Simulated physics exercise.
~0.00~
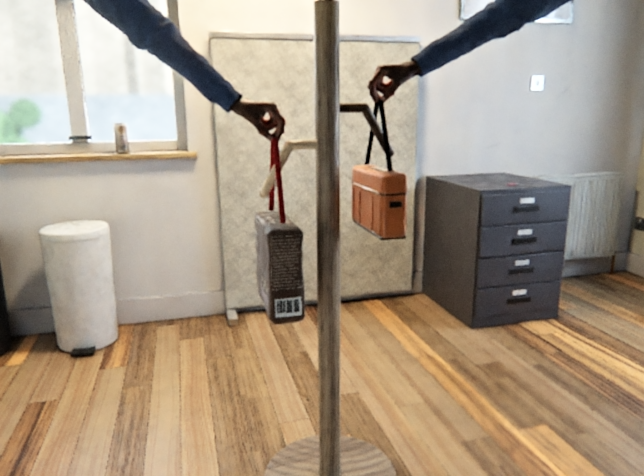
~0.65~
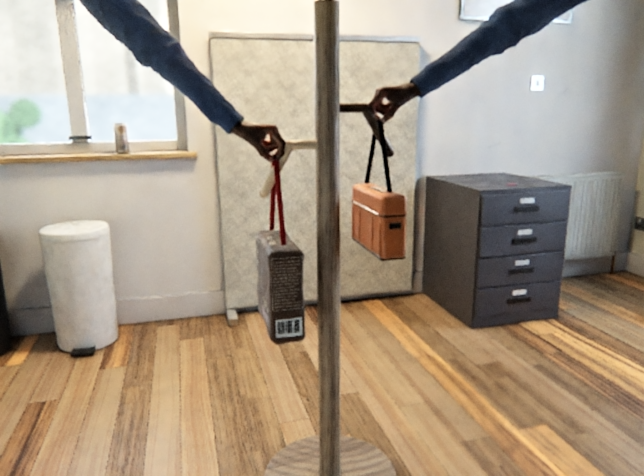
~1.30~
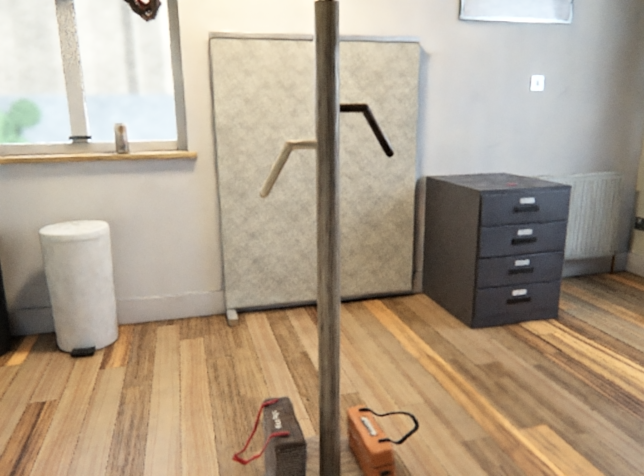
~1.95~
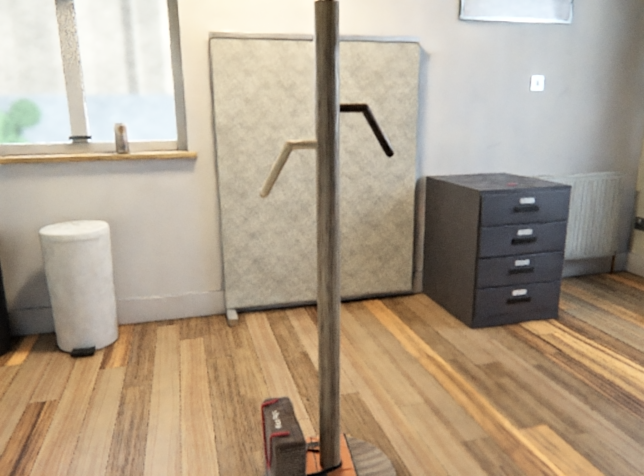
Bright room with wooden floor, two hands lowering a brown bag and orange case beside a pegged stand, both ending up floored.
